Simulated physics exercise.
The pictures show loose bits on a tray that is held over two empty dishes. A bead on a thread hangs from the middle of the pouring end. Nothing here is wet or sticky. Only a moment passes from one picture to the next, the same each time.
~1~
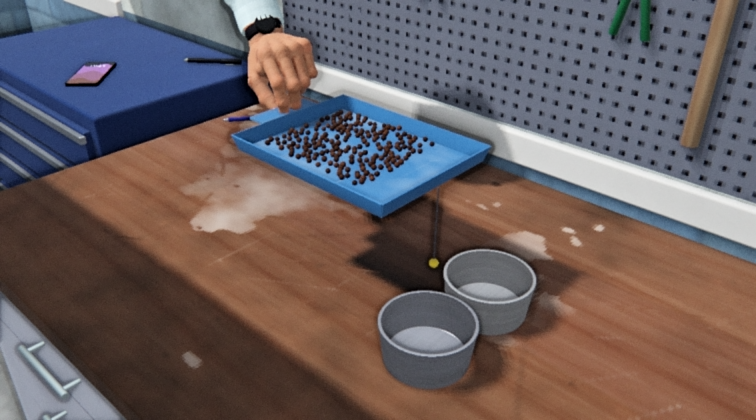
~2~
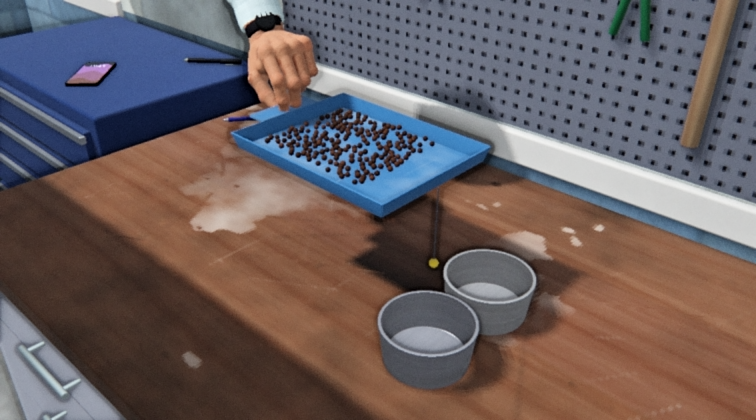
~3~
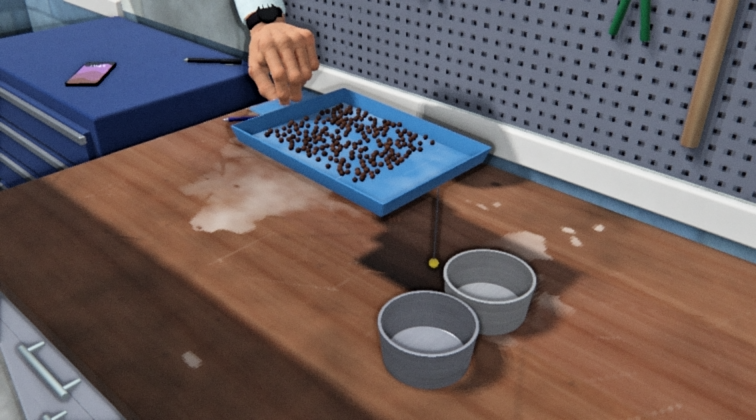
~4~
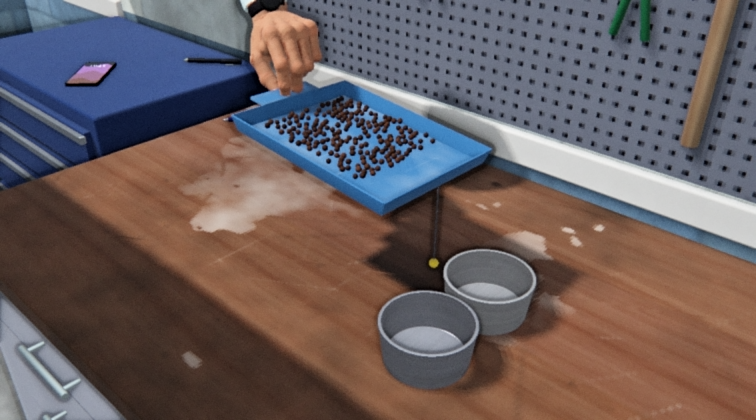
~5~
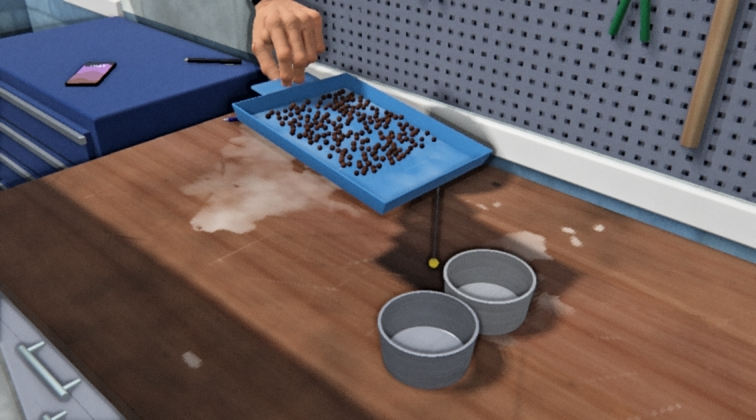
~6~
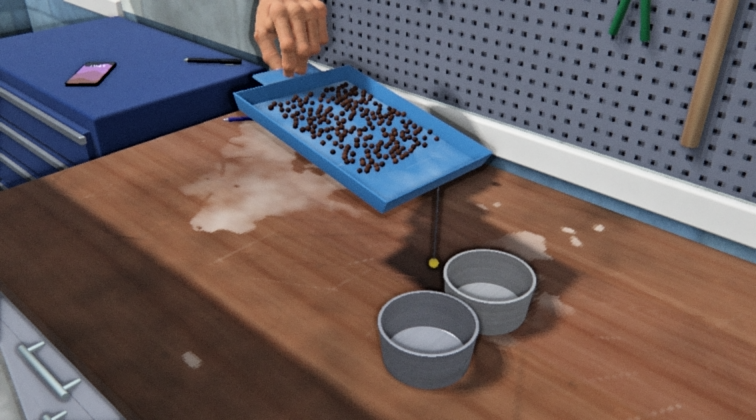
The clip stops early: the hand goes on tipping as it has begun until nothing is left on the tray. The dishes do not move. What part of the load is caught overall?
In the dishes lies over half of it.
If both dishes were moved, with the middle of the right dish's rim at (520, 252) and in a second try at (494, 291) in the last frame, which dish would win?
In turn: The dish on the right; the right-hand dish.
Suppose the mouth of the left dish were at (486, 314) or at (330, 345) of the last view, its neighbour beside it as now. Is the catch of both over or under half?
At the first place not half, at the second below a half.
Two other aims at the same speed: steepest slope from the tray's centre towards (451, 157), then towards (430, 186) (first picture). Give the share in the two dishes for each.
Near 20 % and 90 %.
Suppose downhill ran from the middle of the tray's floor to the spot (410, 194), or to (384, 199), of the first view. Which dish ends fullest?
One: The left one. Two: The left-hand dish.
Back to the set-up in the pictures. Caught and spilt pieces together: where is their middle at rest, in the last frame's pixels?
At about (497, 300).
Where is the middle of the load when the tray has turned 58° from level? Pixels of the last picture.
Close to (457, 163).
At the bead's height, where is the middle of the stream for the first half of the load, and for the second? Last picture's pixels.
Around (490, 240) and then (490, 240).
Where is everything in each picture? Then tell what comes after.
The first picture shows corners of the pouring end at (382, 201) and (484, 146), level; middle of the load at (349, 148), allspice berries; left dish at (466, 359); right dish at (525, 308); bead on its thread at (434, 263).
The second picture shows corners of the pouring end at (382, 201) and (484, 146), level; middle of the load at (349, 147).
The third picture shows corners of the pouring end at (383, 200) and (485, 147), tipped barely, lowest at the right corner; middle of the load at (349, 143).
The fourth picture shows corners of the pouring end at (384, 199) and (485, 148), tipped a little, lowest at the right corner; middle of the load at (349, 138).
The fifth picture shows corners of the pouring end at (385, 198) and (486, 150), tipped a little, lowest at the right corner; middle of the load at (351, 133).
The sixth picture shows corners of the pouring end at (386, 198) and (486, 151), tipped a little, lowest at the right corner; middle of the load at (354, 128); left dish at (466, 359); right dish at (525, 308).
Soon, tray tipped steeply; nearly all on the tray; a stray few in the right dish; a stray few outside both; a stray few in the air.
A while on, tray tipped right over; a stray few on the tray; about two thirds in the right dish; about a quarter outside both; a small part in the air.
Towards the end, tray tipped past a quarter turn; about two thirds in the right dish; about a third outside both.
Finally, tray tipped past a quarter turn; none in the left dish; about two thirds in the right dish; about a third outside both.
